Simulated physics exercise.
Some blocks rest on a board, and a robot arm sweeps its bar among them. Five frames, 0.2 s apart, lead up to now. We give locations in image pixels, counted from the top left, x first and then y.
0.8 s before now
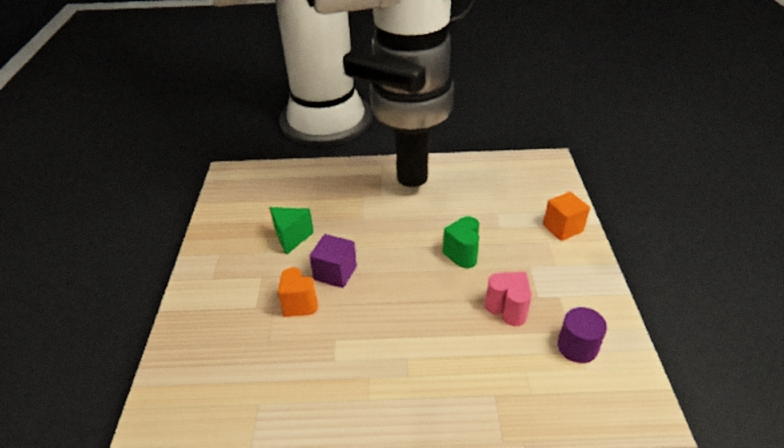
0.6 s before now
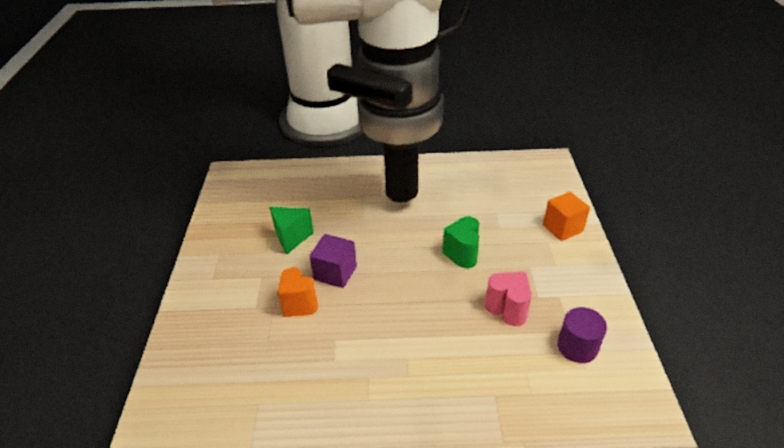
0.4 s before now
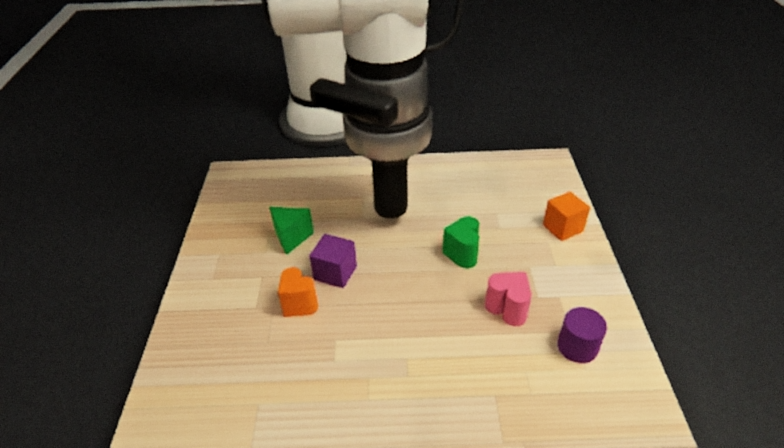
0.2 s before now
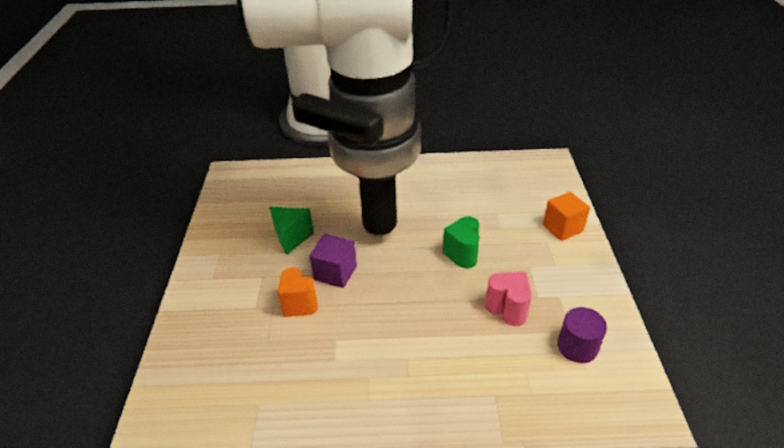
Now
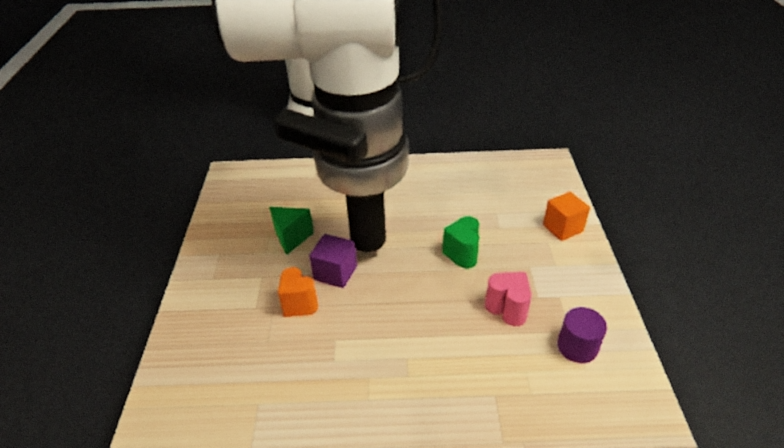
Robot arm moving its black bar steadily toward the viewer and slightly left, nearing a purple cube among still, colourful blocks.
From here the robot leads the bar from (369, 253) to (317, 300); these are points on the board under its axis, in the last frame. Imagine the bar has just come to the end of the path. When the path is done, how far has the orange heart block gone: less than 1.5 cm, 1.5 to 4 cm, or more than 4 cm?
Long: Over 4 cm.
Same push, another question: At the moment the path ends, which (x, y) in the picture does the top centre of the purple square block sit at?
Final place: (276, 289).
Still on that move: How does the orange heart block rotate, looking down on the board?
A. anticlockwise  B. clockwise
My answer is option B.
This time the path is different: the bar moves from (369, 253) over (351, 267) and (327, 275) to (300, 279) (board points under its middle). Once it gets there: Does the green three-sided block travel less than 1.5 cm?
Final answer: Yes.
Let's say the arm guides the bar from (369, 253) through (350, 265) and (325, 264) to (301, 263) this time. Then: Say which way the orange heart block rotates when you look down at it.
Looking down: Anticlockwise.
On the path given first. Halfway along, bar at (342, 263); orange heart block at (284, 287); purple square block at (308, 266), turned 35° clockwise.
At the end, bar at (315, 287); green three-sided block still; orange heart block at (245, 307), turned 20° clockwise; purple square block at (276, 289), turned 45° clockwise.
